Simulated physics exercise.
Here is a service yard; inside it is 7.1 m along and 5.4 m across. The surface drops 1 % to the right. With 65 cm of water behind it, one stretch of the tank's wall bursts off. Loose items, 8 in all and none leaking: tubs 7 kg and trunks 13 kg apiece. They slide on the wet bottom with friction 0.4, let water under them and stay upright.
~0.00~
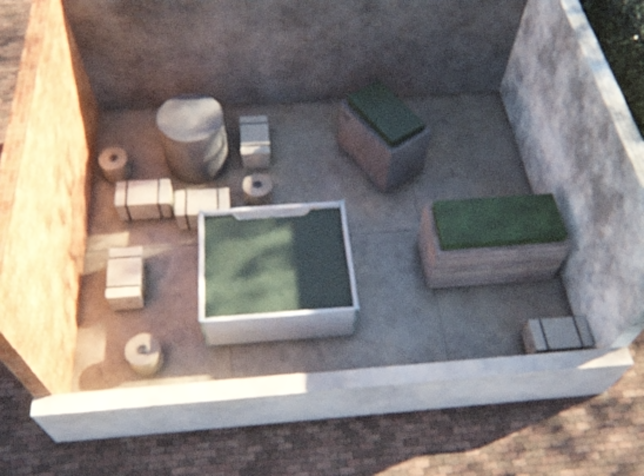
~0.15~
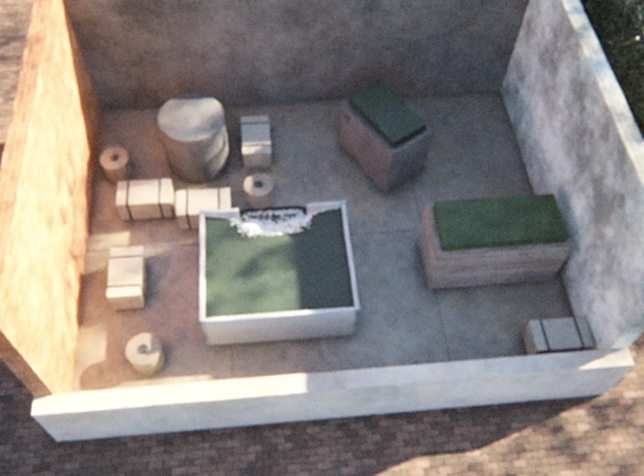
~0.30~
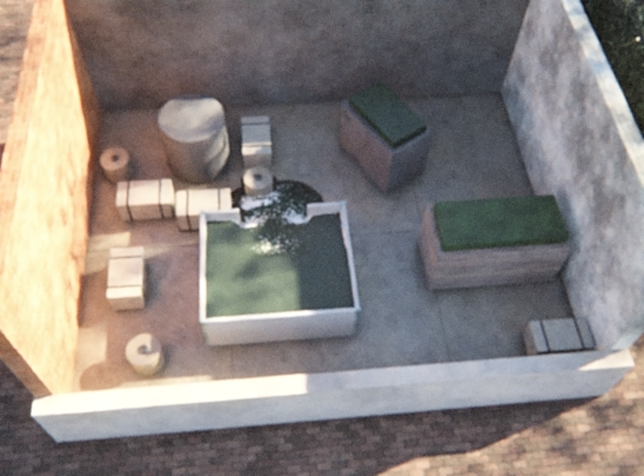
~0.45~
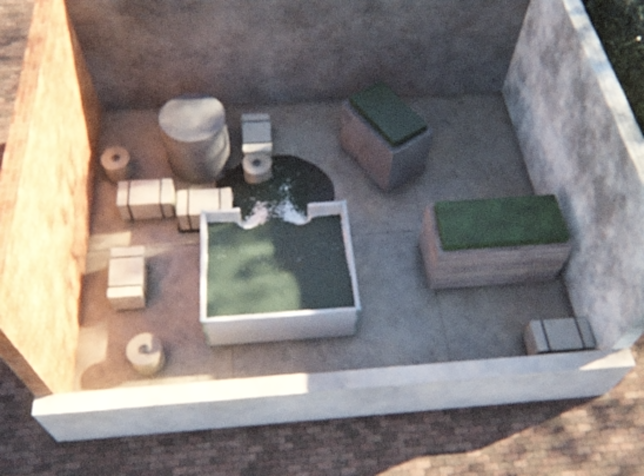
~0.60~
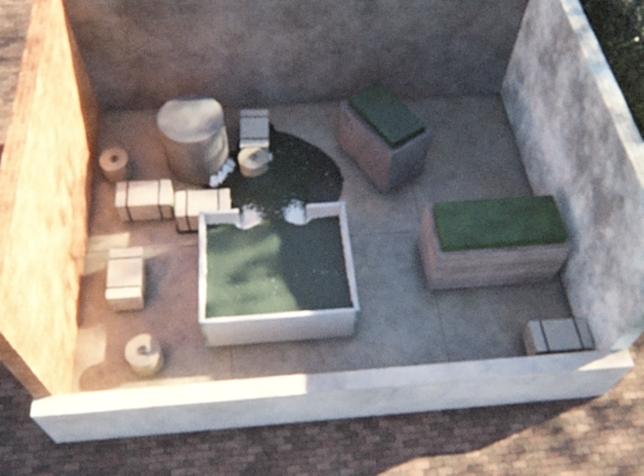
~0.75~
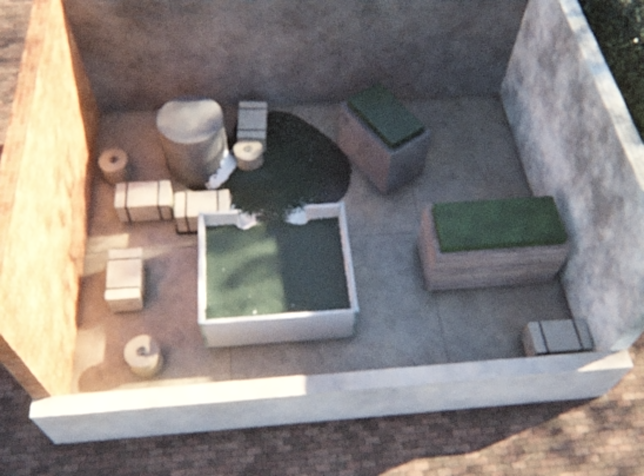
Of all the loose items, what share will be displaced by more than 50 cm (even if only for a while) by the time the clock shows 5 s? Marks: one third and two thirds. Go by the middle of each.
It is one to two thirds.
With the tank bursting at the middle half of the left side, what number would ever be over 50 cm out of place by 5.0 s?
In that case 4 of them.
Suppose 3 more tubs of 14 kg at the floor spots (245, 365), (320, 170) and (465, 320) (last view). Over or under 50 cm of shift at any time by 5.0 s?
In turn: Under, more, less.
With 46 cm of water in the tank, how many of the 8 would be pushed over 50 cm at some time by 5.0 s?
Then 2.
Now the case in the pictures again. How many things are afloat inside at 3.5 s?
I count 3.
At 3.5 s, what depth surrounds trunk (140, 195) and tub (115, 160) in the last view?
About 4 and 7 cm.
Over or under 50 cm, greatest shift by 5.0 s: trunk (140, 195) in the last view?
It is past it.
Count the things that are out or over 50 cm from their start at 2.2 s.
2 of them.
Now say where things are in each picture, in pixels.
In the first picture, a tub at (257, 185), on the bottom; a trunk at (254, 134), on the bottom; water covers 3.4 m2; 0 of 8 have shifted.
In the second picture, a tub at (258, 185), on the bottom; a trunk at (255, 134), on the bottom; 4.0 m2 under water; 0 of 8 have shifted.
In the third picture, a tub at (258, 178), on the bottom, 15 cm from its start; a trunk at (256, 135) rests on the ground; water covers 4.6 m2; 1 of 8 have shifted.
In the fourth picture, a tub at (257, 163) rests on the ground, 42 cm from its start; a trunk at (256, 132), on the bottom, 5 cm from its start; 5.5 m2 under water; 1 of 8 have shifted.
In the fifth picture, a tub at (253, 157), on the bottom, 55 cm from its start; a trunk at (254, 128), on the bottom, 17 cm from its start; water covers 6.3 m2; 2 of 8 have shifted.
In the sixth picture, a tub at (248, 149), afloat, 72 cm from its start; a trunk at (252, 119), on the bottom, 37 cm from its start; 7.2 m2 under water; 2 of 8 have shifted.
After 1.1 s 2 of 8 are over 50 cm from their spots; 1 afloat.
After 2.2 s 2 of 8 are over 50 cm from their spots; 2 afloat.
After 3.5 s 3 of 8 are over 50 cm from their spots; 3 afloat.
After 5.0 s 4 of 8 are over 50 cm from their spots, and 4 have been at some point; 4 afloat.
